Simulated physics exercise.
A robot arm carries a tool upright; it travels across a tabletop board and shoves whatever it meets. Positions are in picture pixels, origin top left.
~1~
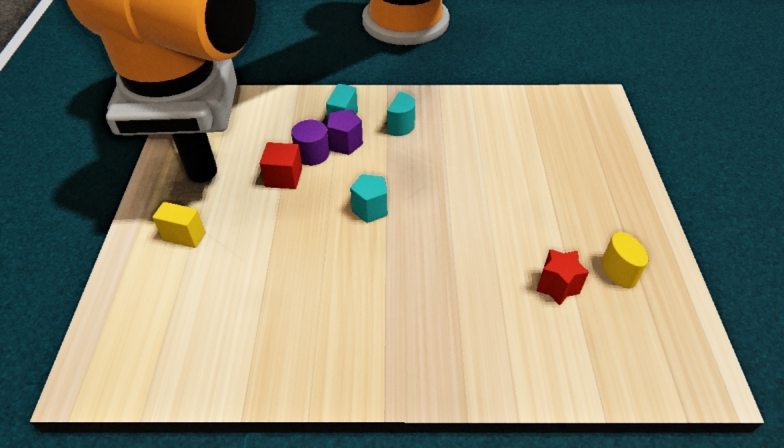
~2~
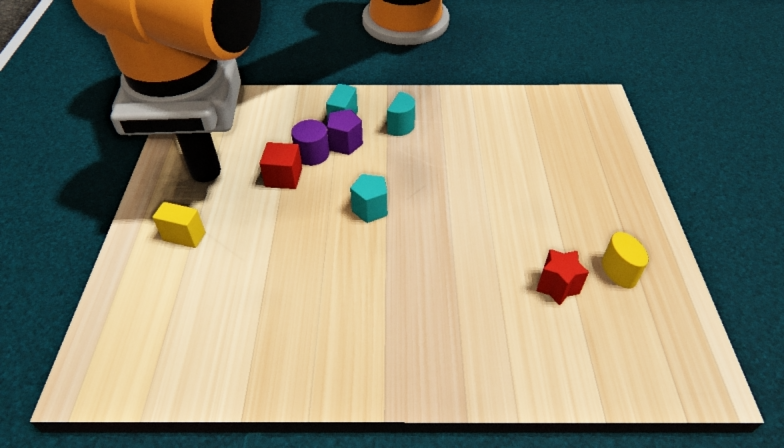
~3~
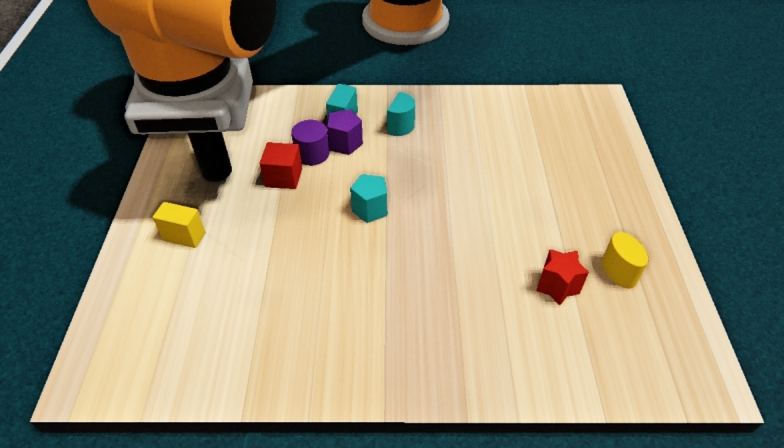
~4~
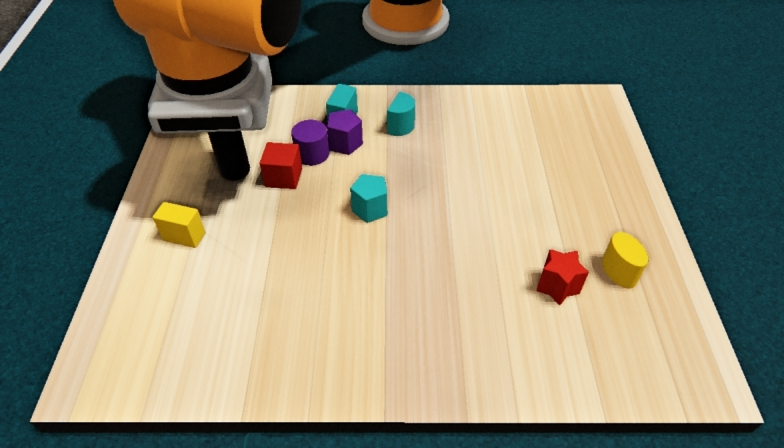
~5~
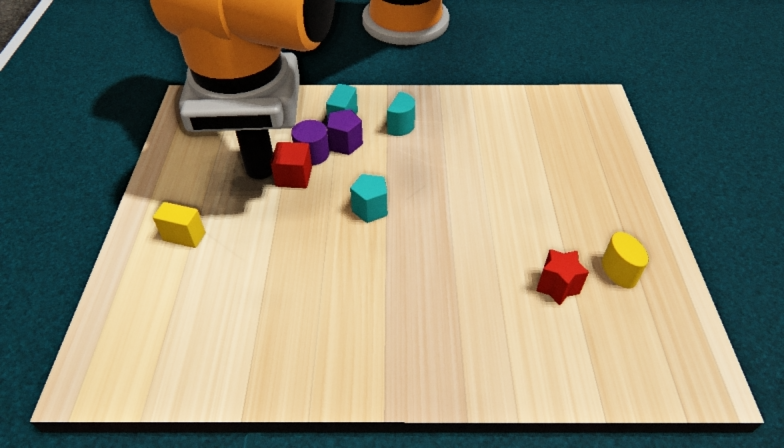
A robot arm moves right across the board and nudges the red block slightly right.
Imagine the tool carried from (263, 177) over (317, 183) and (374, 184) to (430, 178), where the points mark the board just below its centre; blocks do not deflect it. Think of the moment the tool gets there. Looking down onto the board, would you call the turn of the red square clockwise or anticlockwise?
It goes round opposite to clock hands.
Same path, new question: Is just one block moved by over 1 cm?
Yes - that is the case.
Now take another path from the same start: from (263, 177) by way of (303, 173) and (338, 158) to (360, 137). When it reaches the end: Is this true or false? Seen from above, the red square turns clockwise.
True
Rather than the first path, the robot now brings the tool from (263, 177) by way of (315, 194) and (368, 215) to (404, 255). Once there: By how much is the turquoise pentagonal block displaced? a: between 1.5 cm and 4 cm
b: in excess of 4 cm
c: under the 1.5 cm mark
The one that fits is b, in excess of 4 cm.
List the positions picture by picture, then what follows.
In the first frame, tip of the tool (203, 173), middles of tops, red square (279, 153), turquoise pentagonal block (370, 185).
In the second frame, tool (206, 173), nothing pushed.
In the third frame, tool (217, 173), nothing pushed.
In the fourth frame, tool (236, 172), nothing pushed.
In the fifth frame, tool (261, 170), red square (290, 153), turquoise pentagonal block (370, 185).
What follows on the original path. One third of the way, tool (317, 177); red square (347, 153), turned 30° anticlockwise.
Two thirds of the way, tool (374, 178); red square (399, 146), turned 50° anticlockwise.
At the end, tool (430, 172); red square (430, 133), turned 90° anticlockwise; turquoise pentagonal block unmoved.
